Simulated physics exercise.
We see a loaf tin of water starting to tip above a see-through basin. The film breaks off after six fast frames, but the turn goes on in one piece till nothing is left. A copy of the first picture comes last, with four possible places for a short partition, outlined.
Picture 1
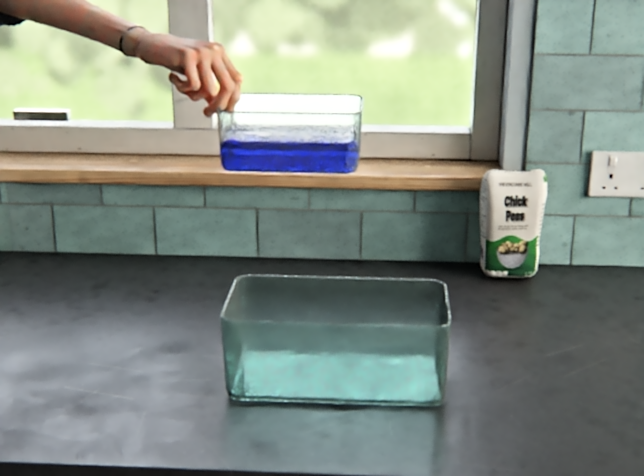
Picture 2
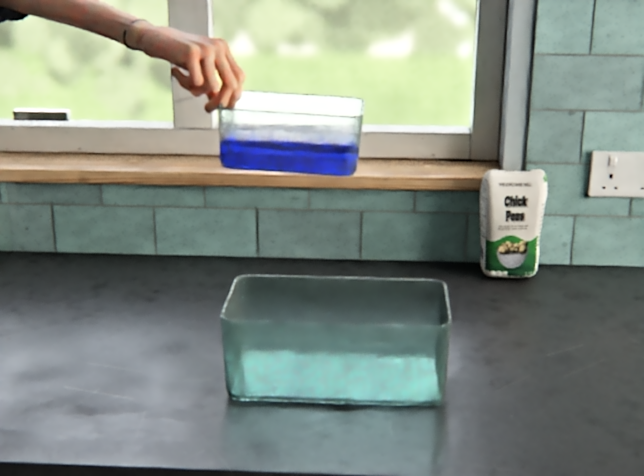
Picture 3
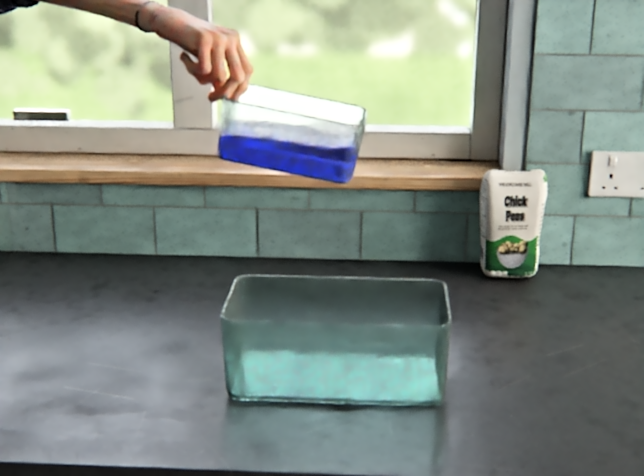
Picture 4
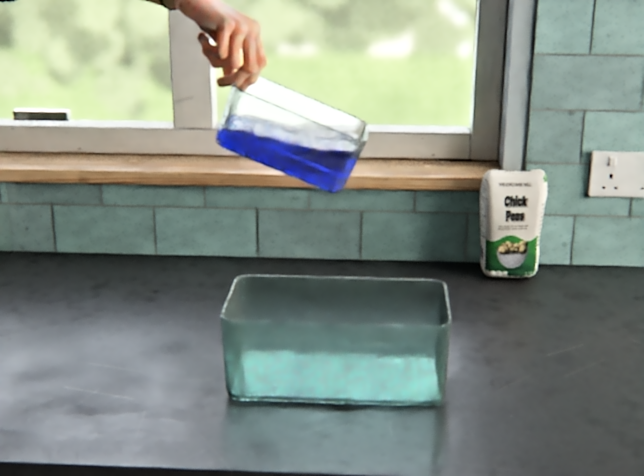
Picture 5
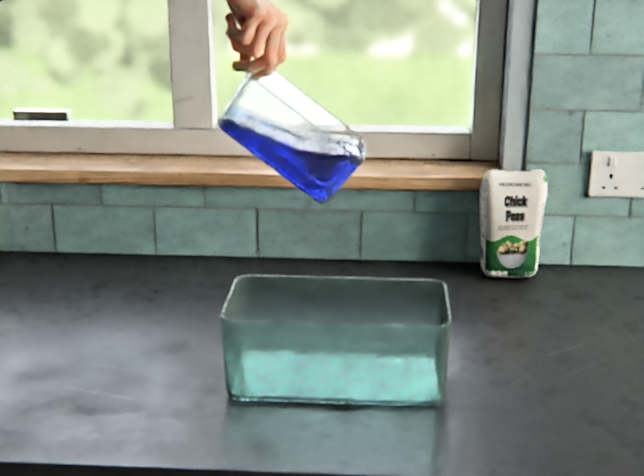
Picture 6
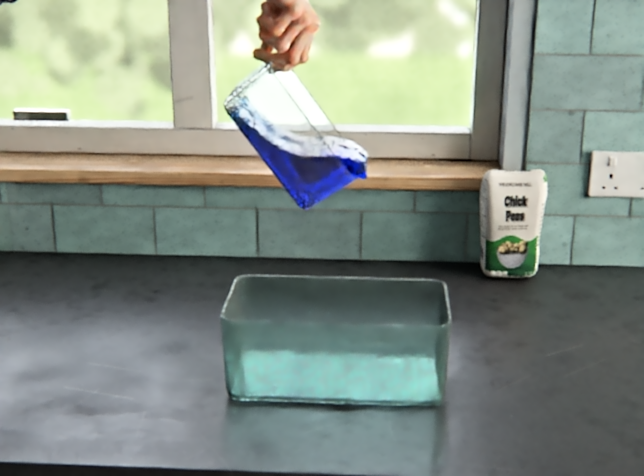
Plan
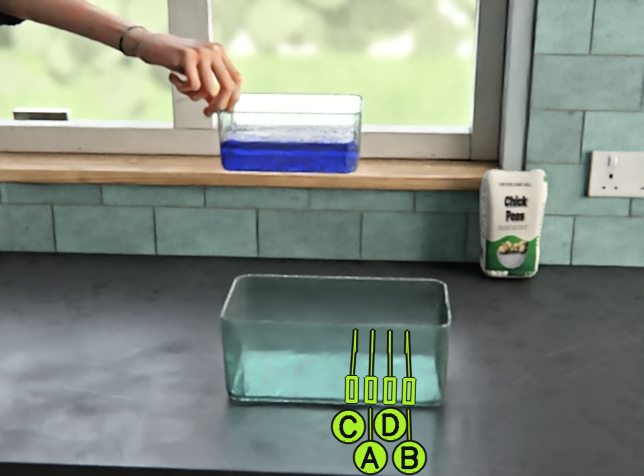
A hand held a clear container of bright blue water above a larger see-through basin on a dark counter, then tilted it steadily to the right until the water slid over its lip.
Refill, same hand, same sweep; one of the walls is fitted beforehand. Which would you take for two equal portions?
Best: D.
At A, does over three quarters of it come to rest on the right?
No, it does not.
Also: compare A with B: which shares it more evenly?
It is A.
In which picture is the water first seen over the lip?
Picture 6.
In lime, A at (370, 408); B at (408, 409); C at (351, 407); D at (389, 409).
With A, about 36 % ends left of the wall and 55 % right of it; 9 % is lost outside.
With B, about 68 % ends left of the wall and 24 % right of it; 8 % is lost outside.
With C, about 24 % ends left of the wall and 65 % right of it; 11 % is lost outside.
With D, about 45 % ends left of the wall and 45 % right of it; 10 % is lost outside.
